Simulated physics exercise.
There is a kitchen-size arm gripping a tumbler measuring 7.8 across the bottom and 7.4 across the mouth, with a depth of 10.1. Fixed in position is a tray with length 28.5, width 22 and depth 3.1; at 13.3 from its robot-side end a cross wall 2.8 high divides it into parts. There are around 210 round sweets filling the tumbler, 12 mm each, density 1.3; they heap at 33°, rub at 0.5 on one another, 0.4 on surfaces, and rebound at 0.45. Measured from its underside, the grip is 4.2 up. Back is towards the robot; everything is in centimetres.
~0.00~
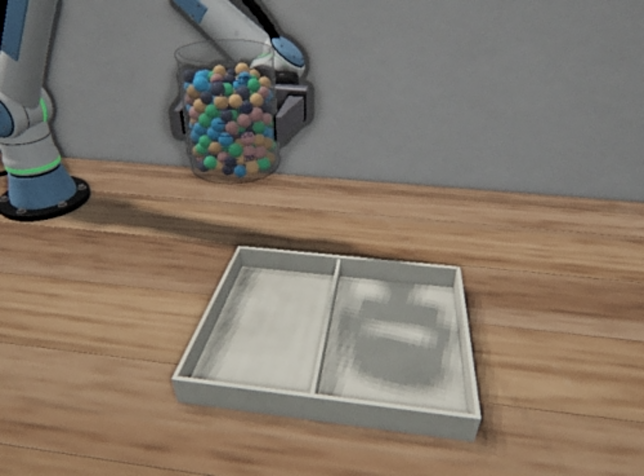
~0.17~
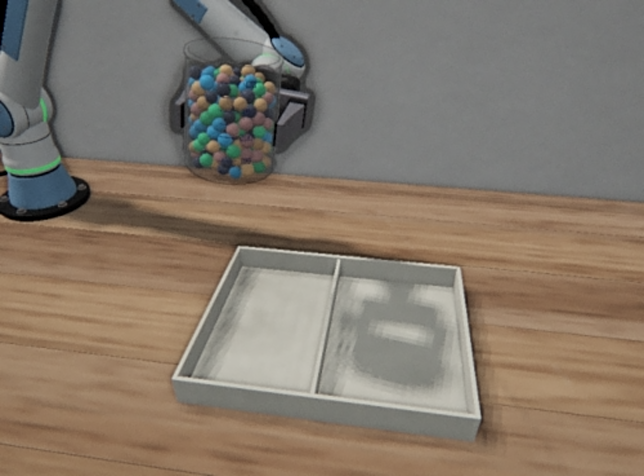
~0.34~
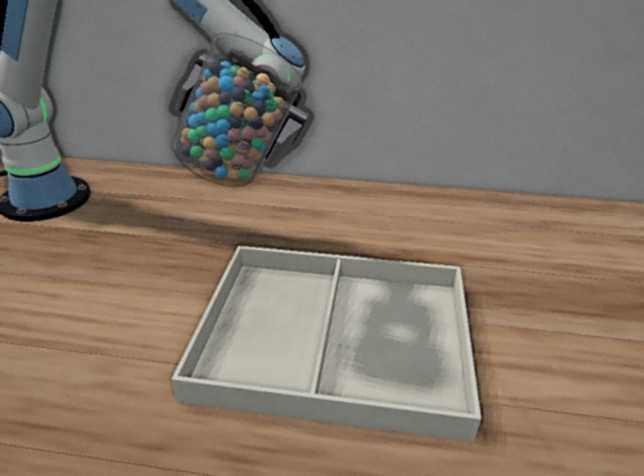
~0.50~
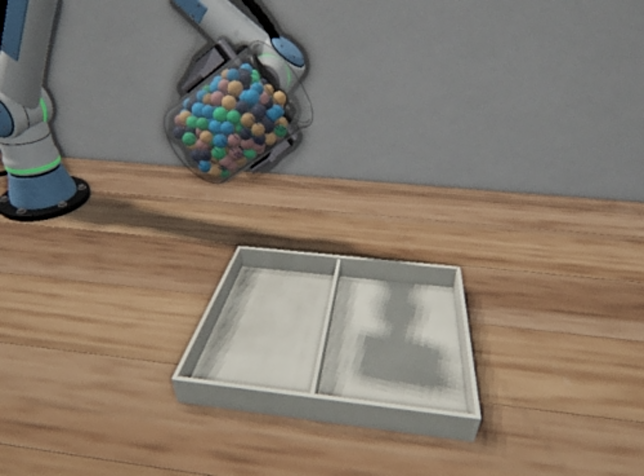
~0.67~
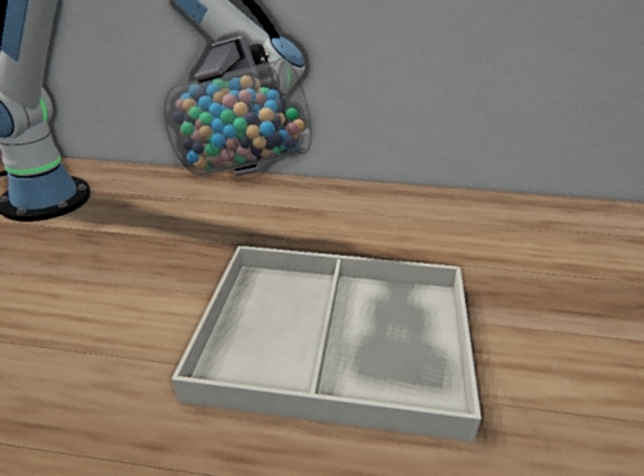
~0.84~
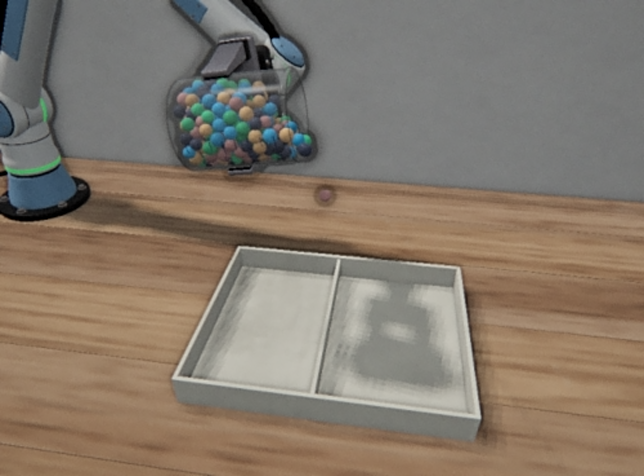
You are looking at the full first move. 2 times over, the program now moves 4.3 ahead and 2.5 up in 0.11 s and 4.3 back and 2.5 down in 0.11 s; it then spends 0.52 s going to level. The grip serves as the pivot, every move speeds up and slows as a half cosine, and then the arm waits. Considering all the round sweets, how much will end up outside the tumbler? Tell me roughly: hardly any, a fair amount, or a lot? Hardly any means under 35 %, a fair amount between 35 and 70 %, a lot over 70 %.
A lot.
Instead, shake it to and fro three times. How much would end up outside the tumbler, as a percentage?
Expected share: About 90 %.
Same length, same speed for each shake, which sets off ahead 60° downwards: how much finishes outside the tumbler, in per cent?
I'd reckon around 20 per cent.
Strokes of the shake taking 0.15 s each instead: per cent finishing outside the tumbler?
In that case about 65 in a hundred.
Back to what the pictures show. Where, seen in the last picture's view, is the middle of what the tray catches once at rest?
Roughly at (404, 342) in the last picture.
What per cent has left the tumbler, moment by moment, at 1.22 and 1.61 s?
Roughly 70, then 85.
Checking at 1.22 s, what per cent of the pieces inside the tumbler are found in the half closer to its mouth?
Roughly 90 %.
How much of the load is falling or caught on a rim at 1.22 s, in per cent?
Some 9 per cent.
After 1.22 s, tilted 81° forward, highest piece 29 above the table; 129 in the far-side part, 63 in the tumbler, 2 in the robot-side part, 19 in flight or on a rim.
After 1.61 s, tilted 24° forward, highest piece 27 above the table; 169 in the far-side part, 29 in the tumbler, 10 on the table or floor, 4 in the robot-side part, 1 in flight or on a rim.
After 2.00 s, level, highest piece 25 above the table; 169 in the far-side part, 29 in the tumbler, 11 on the table or floor, 4 in the robot-side part.
After 3.05 s, level, highest piece 24 above the table; 169 in the far-side part, 29 in the tumbler, 11 on the table or floor, 4 in the robot-side part.
At rest, 169 in the far-side part, 29 in the tumbler, 11 on the table or floor, 4 in the robot-side part. That is 86 % outside the tumbler.
